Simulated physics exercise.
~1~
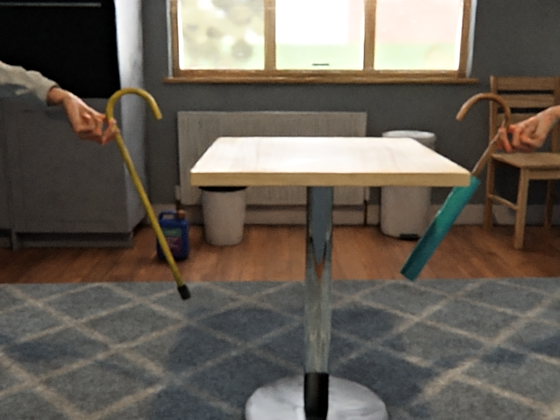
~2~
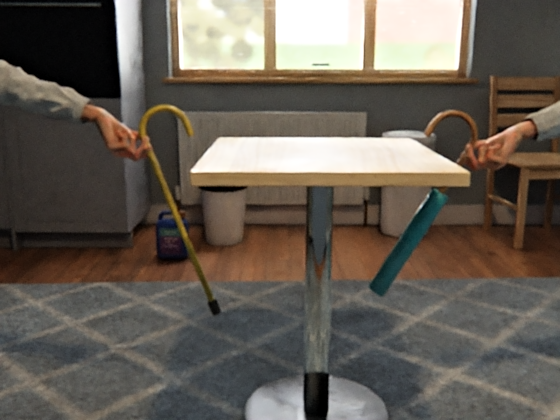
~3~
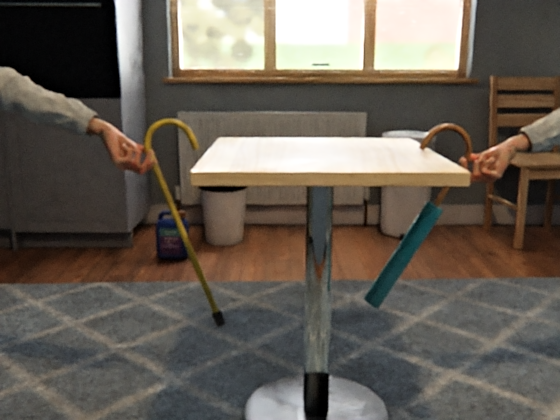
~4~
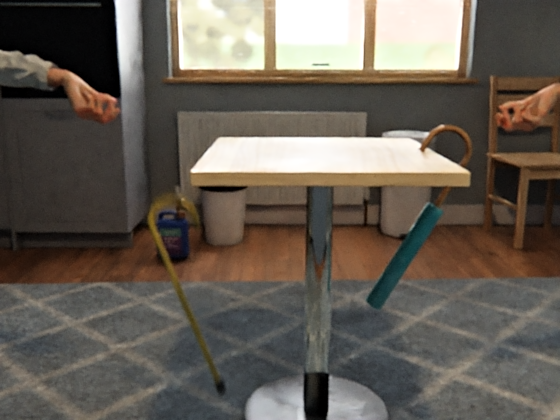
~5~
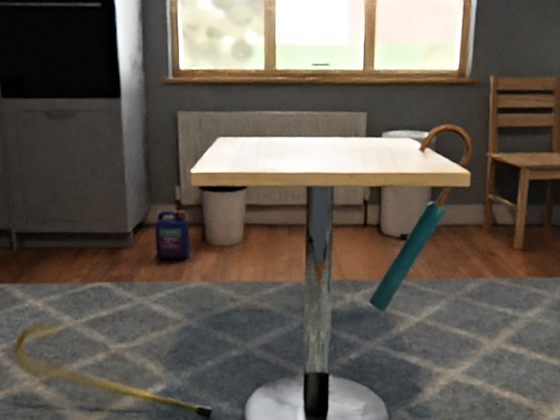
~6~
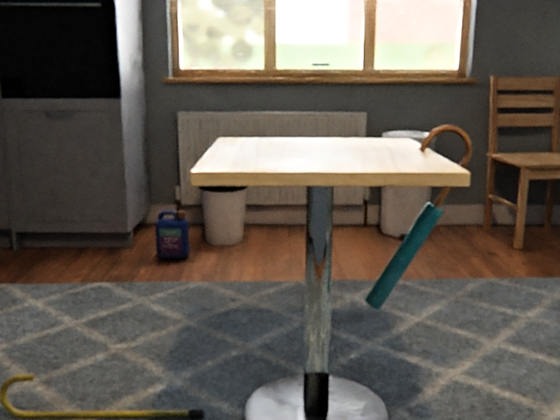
In a room with a patterned rug, two hands bring a yellow cane and a turquoise umbrella to opposite edges of a small table and let go; the umbrella stays hooked on the right edge, while the cane drops on the left and ends lying on the floor.
